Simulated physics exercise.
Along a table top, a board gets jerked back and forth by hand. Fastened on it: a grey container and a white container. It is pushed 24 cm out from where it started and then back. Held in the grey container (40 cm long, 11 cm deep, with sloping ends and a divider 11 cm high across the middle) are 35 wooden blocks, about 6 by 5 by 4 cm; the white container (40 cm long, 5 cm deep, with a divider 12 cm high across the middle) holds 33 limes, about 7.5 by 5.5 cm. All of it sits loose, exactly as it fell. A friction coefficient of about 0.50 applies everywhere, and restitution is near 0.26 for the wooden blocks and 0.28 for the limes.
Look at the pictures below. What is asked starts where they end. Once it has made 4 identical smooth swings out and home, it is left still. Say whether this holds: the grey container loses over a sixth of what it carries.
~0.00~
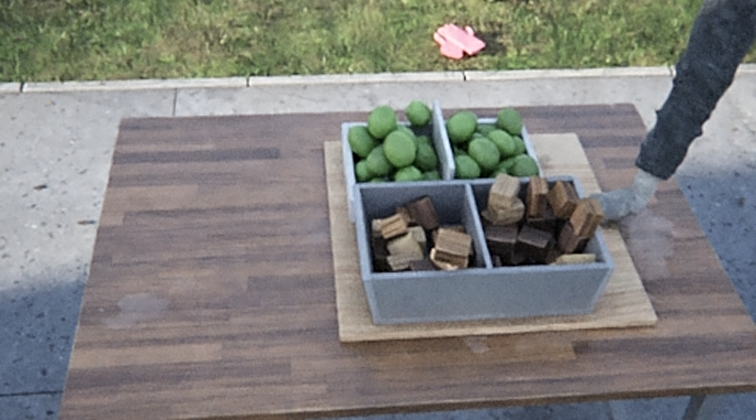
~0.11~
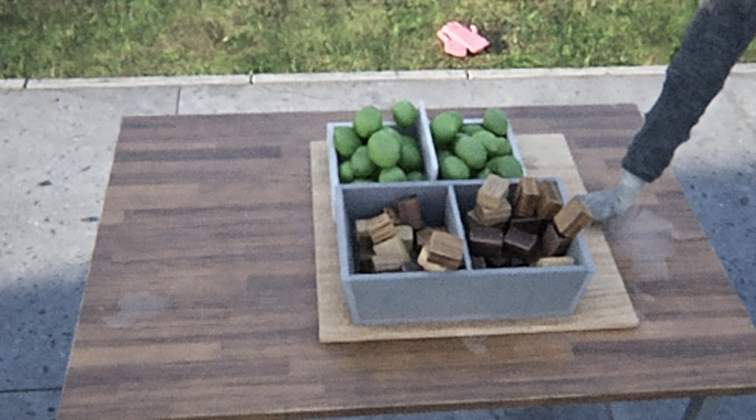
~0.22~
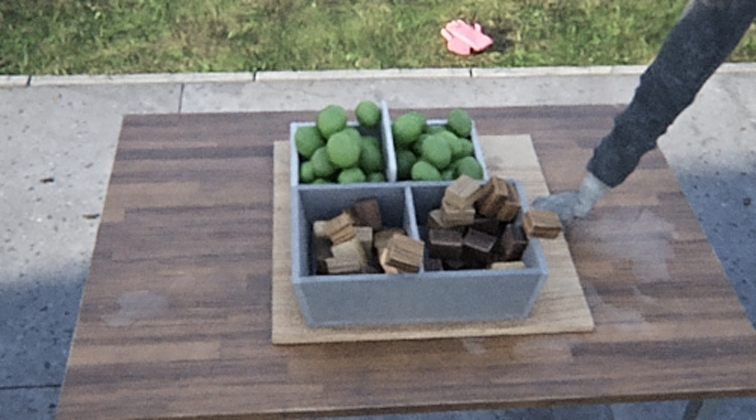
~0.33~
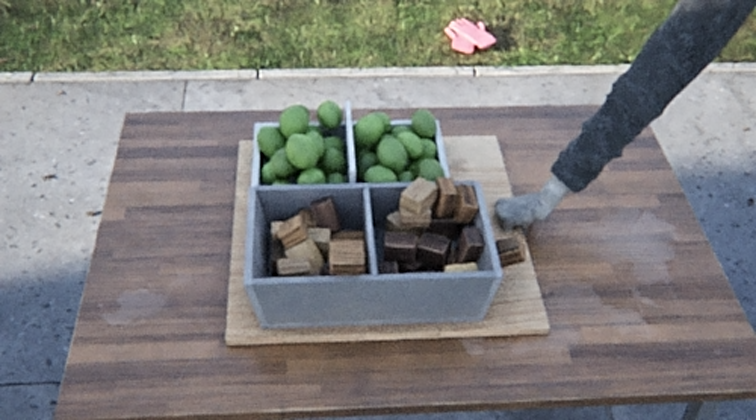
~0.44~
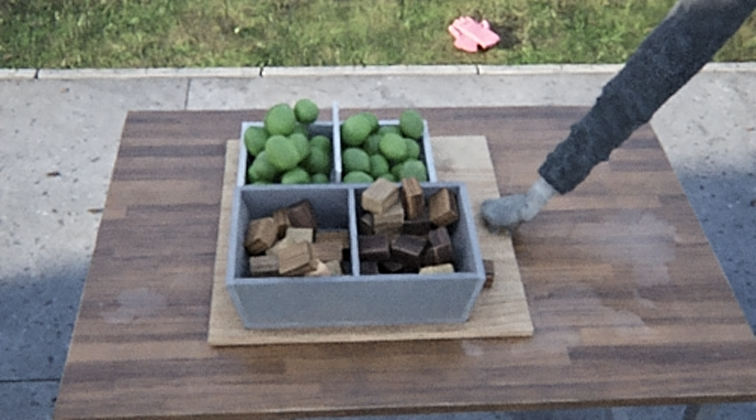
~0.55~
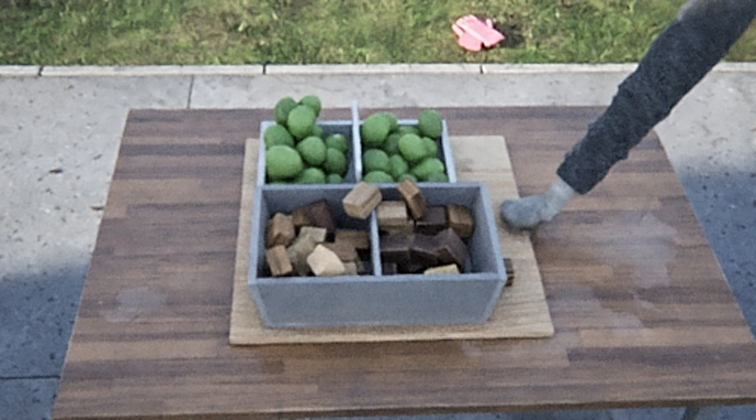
It does not hold.
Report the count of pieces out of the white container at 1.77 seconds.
Out so far from the white container: Around 6.
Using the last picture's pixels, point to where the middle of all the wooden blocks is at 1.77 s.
Centre: About (453, 260) px.
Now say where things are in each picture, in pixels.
In the first picture (places track the rim corner closest to us here, unless another is named; the camera moves round a little), grey container (370, 277); white container (by its farthest rim corner) (516, 120); 0 cm along; all still inside.
The second picture shows grey container (349, 278); white container (503, 120); 4 cm along.
The third picture shows grey container (300, 280); white container (467, 121); 12 cm along; 1 out, the lowest block at (542, 224).
The fourth picture shows grey container (251, 281); white container (432, 122); 21 cm along; 1 out, the lowest block at (508, 252).
The fifth picture shows grey container (233, 282); white container (421, 122); 24 cm along; 1 out, the lowest block at (478, 273).
The sixth picture shows grey container (256, 281); white container (439, 122); 20 cm along; 2 out, the lowest block at (497, 272).
After 1.09 s, the grey container is down by 1 of 35 and the white container is down by 3 of 33.
After 1.77 s, the grey container is down by 1 of 35 and the white container is down by 6 of 33.
After 2.73 s, the grey container is down by 1 of 35 and the white container is down by 8 of 33.
When it is over (at 3.95 s), the grey container is down by 1 of 35 and the white container is down by 9 of 33. Asked share, 1 of 35, 3 per cent.
